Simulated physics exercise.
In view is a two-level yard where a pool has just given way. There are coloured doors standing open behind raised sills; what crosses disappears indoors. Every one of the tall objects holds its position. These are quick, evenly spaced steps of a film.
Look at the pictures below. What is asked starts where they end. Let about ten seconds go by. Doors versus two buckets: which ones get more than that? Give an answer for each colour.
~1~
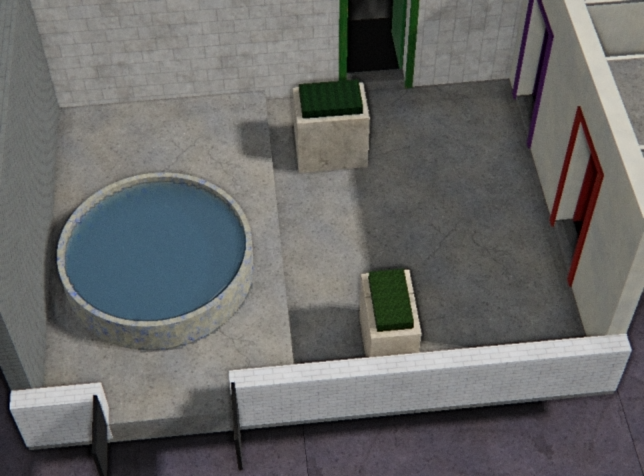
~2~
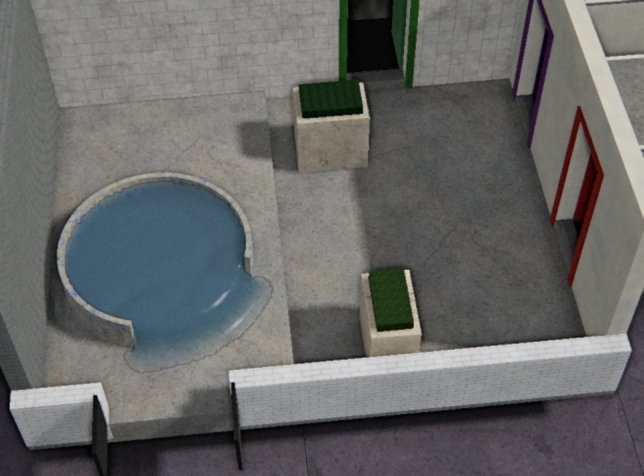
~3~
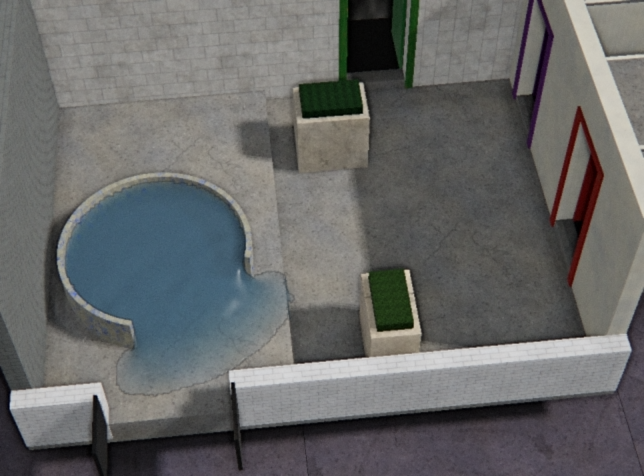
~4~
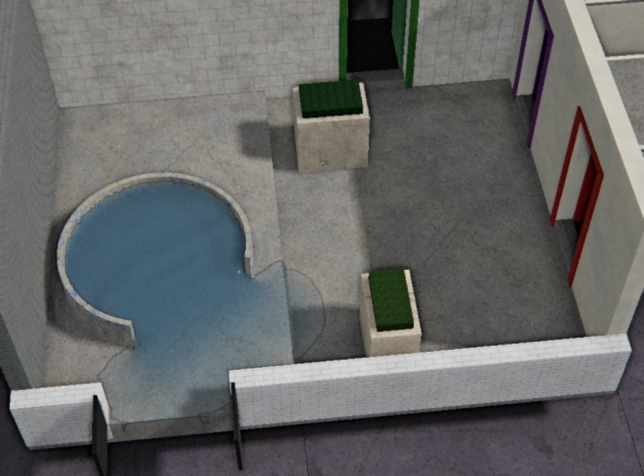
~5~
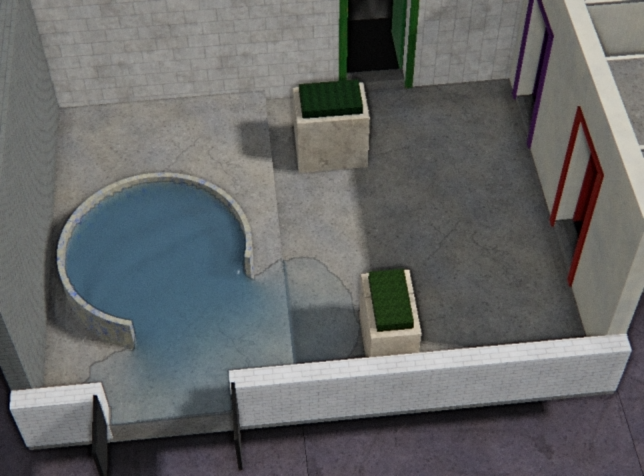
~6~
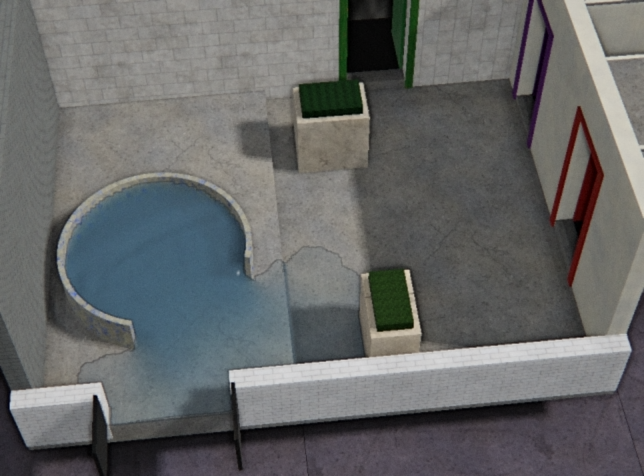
Result: Green door: Never tops two buckets; purple door: Never tops two buckets; red door: Never tops two buckets.
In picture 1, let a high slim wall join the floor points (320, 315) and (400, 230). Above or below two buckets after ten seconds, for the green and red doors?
The green door falls short of the threshold, the red door falls short of the threshold.
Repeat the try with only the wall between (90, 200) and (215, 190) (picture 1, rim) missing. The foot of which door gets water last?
I'd go with the door marked red.
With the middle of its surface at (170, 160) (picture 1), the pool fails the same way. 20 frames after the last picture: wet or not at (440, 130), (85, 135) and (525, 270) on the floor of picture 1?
Result: Spared; spared; inundated.
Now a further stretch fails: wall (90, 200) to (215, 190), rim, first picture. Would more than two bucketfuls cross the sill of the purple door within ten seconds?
So purple door ends up above.
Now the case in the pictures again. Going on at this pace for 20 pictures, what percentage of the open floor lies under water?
About 40 %.
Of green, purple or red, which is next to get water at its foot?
I pick the one in red.
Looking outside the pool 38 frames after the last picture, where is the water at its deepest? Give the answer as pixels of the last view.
Approximate pixel: (310, 394).
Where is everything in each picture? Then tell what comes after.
Still water in the round tank at (155, 249), in the first picture.
The front is at (133, 362), out from the gap at (206, 324), in the second picture.
The front is at a hidden place, out from the gap at (207, 326), in the third picture.
The front is at a hidden place, out from the gap at (207, 326), in the fourth picture.
Water pours out at (207, 326) and has run to (350, 333), in the fifth picture.
The front is at a hidden place, out from the gap at (207, 326), in the sixth picture.
A moment on, water covers 15 % of the floor; the green door not reached, the purple door not reached, the red door not reached.
Next, water covers 25 % of the floor; the green door not reached, the purple door not reached, the red door not reached.
Then, water covers 40 % of the floor; the green door not reached, the purple door not reached, the red door wet at the sill, nothing in.
Later, water covers 60 % of the floor; the green door wet at the sill, nothing in, the purple door wet at the sill, nothing in, the red door wet at the sill, nothing in.
In the end, water covers 65 % of the floor; the green door wet at the sill, nothing in, the purple door wet at the sill, nothing in, the red door wet at the sill, nothing in.
